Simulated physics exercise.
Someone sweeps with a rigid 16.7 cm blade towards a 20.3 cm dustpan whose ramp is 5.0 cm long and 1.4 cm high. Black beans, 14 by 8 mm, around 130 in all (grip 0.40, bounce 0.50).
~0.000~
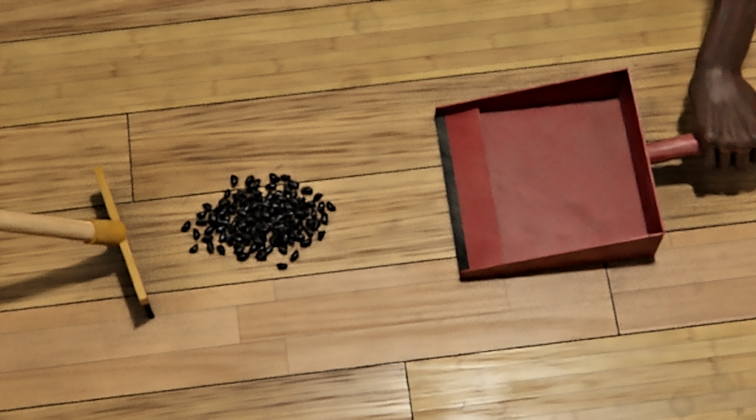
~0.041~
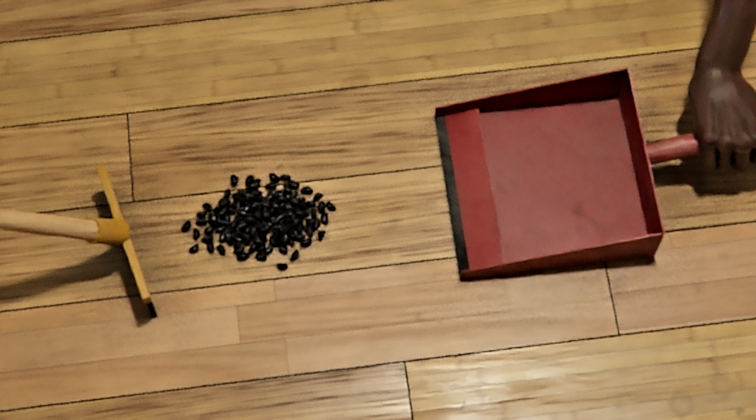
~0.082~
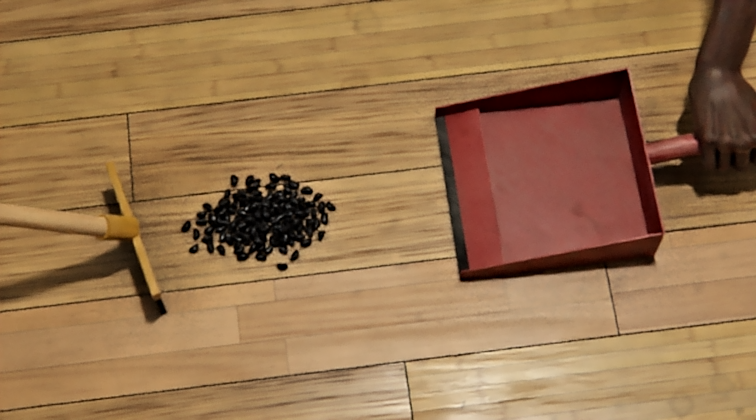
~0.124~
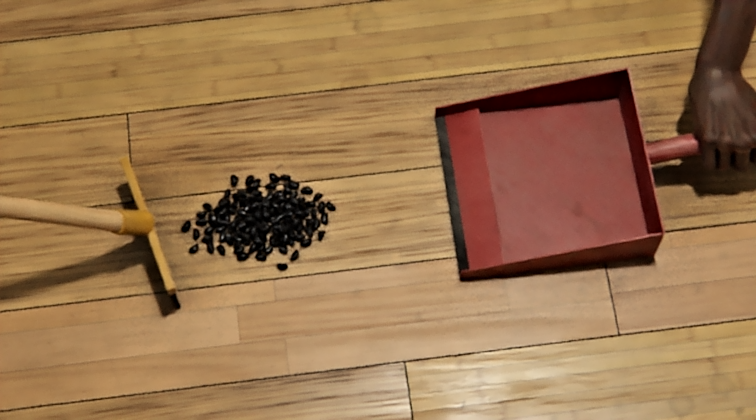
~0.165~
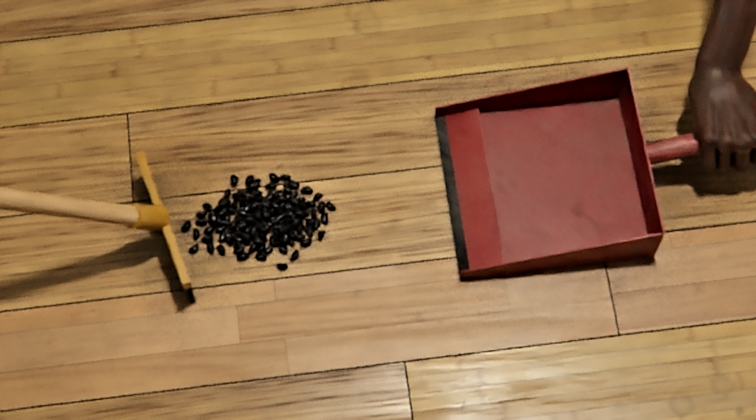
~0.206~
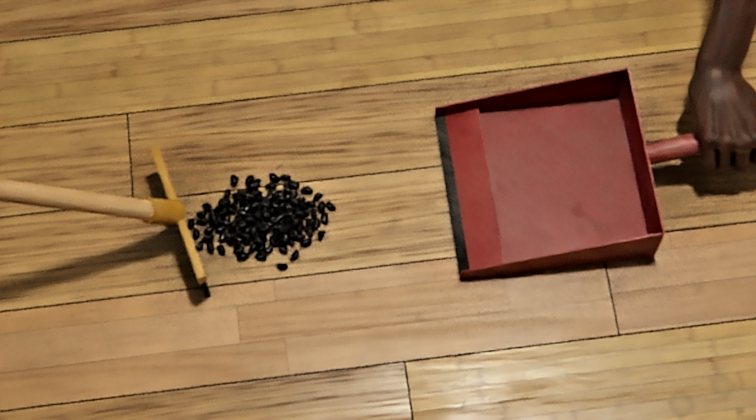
On a wooden floor, a yellow blade slides right and touches a pile of black beans.
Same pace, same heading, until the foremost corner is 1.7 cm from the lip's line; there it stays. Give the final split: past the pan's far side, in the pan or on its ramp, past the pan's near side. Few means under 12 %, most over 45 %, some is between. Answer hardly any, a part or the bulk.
Far side a part, pan a part, near side hardly any.
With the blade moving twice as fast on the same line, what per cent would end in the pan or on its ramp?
Then about 25 per cent.
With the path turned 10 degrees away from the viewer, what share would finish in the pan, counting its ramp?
It would be near 10 per cent.
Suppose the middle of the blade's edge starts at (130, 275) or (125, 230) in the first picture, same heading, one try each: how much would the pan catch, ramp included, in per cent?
About 20 and 20 per cent.
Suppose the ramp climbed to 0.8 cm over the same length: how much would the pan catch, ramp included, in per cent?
Then about 30 per cent.
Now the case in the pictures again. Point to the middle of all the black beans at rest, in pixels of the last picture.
Near (435, 155).
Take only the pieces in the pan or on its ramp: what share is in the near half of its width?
Some 20 per cent.
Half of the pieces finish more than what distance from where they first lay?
Some 22 cm.
Then, at 0.52 s, middle of the blade 17 cm from the lip; 0 % over the lip, far side 0 %, near side 0 %.
After 0.73 s, middle of the blade 9 cm from the lip; 0 % over the lip, far side 10 %, near side 0 %.
After 1.05 s, middle of the blade 4 cm from the lip; 25 % over the lip, far side 20 %, near side 5 %.
In the end, at 2.2 s, far side 20 %, pan 25 %, near side 5 %, in front of the lip or behind the blade 50 %.
